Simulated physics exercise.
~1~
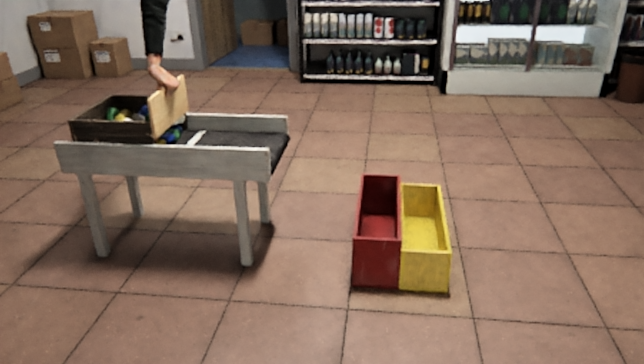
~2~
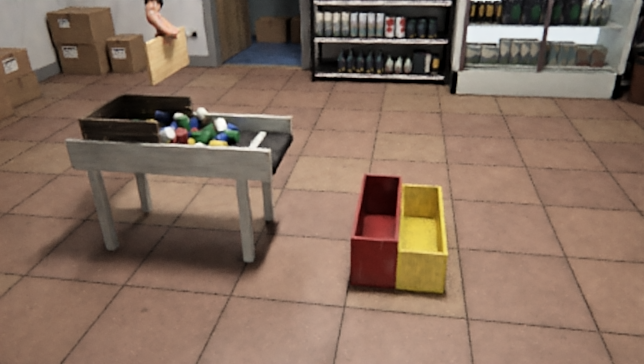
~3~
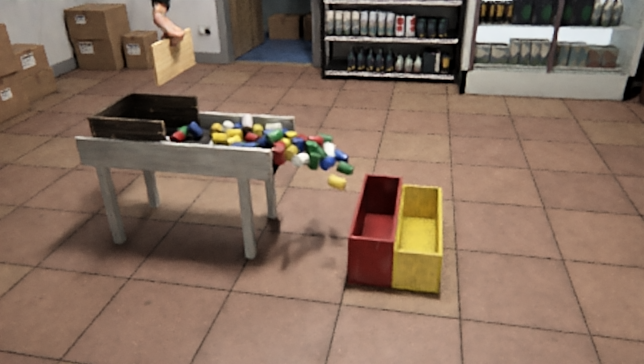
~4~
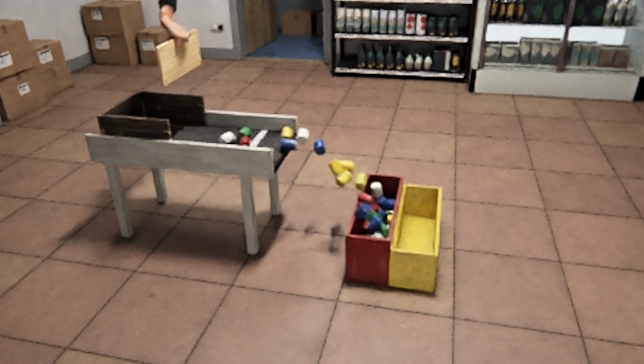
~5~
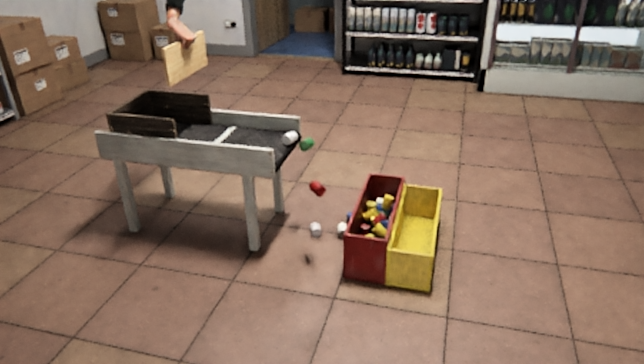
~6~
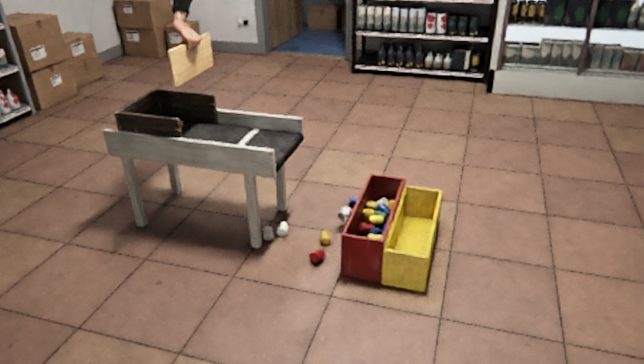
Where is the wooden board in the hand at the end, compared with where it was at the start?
At the start the hand has the board down at the front of the black pen, by the jars. By the end the hand is holding it up in the air, clear above the pen and belt.
